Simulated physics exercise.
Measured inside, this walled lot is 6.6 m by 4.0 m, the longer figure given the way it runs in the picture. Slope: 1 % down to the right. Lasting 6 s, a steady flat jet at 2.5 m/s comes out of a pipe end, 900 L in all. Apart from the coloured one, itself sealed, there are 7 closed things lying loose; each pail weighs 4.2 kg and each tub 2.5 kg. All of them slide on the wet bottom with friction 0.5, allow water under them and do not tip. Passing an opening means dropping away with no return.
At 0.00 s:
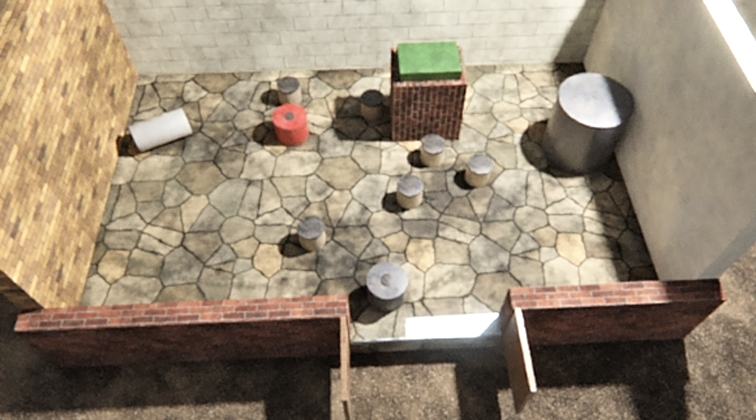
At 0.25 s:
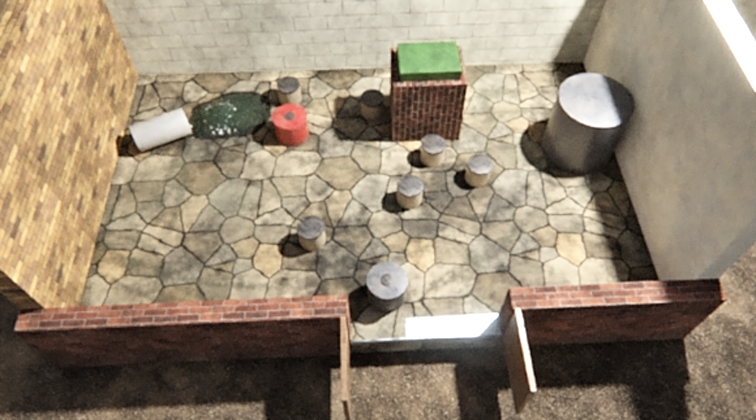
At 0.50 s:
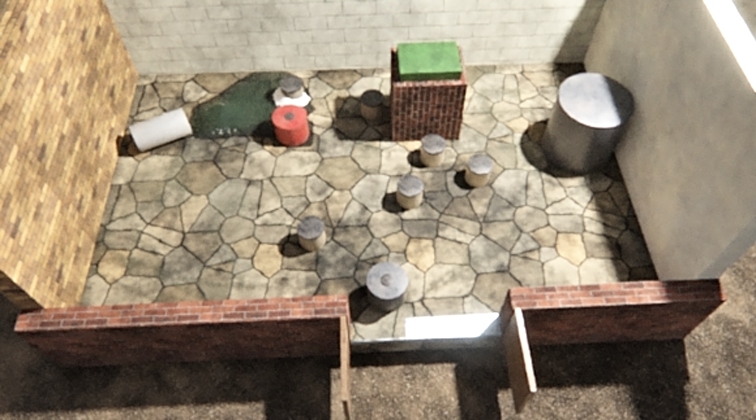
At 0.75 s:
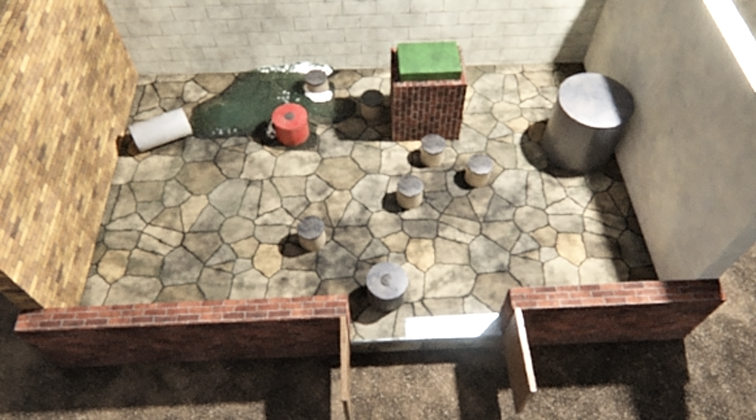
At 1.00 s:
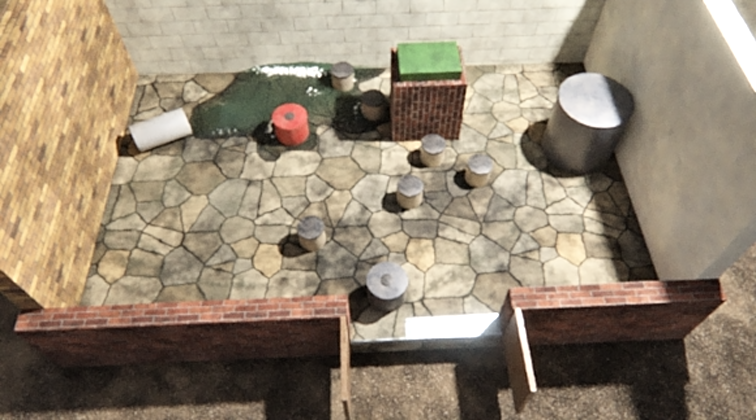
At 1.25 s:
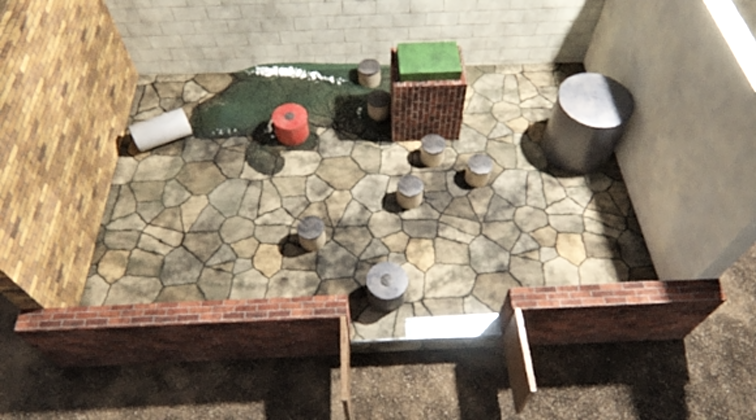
Walled stone-paved yard with dark green water spreading from a pale pipe, pushing a small grey-topped drum rightward behind a red tub.
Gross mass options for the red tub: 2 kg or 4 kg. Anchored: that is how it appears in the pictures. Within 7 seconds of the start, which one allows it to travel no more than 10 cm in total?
Neither option.
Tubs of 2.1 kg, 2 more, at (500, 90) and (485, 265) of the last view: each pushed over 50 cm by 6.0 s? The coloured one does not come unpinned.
In order: Greater and smaller.
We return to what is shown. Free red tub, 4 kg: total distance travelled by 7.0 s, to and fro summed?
I'd say close to 50 cm in total.
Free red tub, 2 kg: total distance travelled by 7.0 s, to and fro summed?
Path length near 60 cm.
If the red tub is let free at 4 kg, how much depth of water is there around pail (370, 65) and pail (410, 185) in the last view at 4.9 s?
I'd put it at 9 cm and 3 cm respectively.
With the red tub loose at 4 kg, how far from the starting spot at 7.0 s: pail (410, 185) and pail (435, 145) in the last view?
The one named first has moved 60 cm, the other 40 cm.
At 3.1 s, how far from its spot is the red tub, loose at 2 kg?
60 cm.
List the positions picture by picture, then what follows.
The red tub at (289, 116), on the bottom; 0.0 m2 under water; 0 of 8 have shifted, in the first frame.
The red tub at (289, 116) rests on the ground; 0.7 m2 under water; 0 of 8 have shifted, in the second frame.
The red tub at (289, 116), on the bottom; 1.4 m2 under water; 0 of 8 have shifted, in the third frame.
The red tub at (289, 116), on the bottom; 2.1 m2 under water; 1 of 8 have shifted, in the fourth frame.
The red tub at (289, 116), on the bottom; 2.7 m2 under water; 1 of 8 have shifted, in the fifth frame.
The red tub at (289, 116), on the bottom; water covers 3.5 m2; 2 of 8 have shifted, in the sixth frame.
After 1.8 s the red tub would be 61 cm from its start with 2 kg and 48 cm from its start with 4 kg; 1 cm of water round it then.
After 3.1 s the red tub would be 62 cm from its start with 2 kg and 48 cm from its start with 4 kg; 1 cm of water round it then.
After 4.9 s the red tub would be 62 cm from its start with 2 kg and 48 cm from its start with 4 kg; 1 cm of water round it then.
After 7.0 s the red tub would be 62 cm from its start with 2 kg and 48 cm from its start with 4 kg; 1 cm of water round it then.
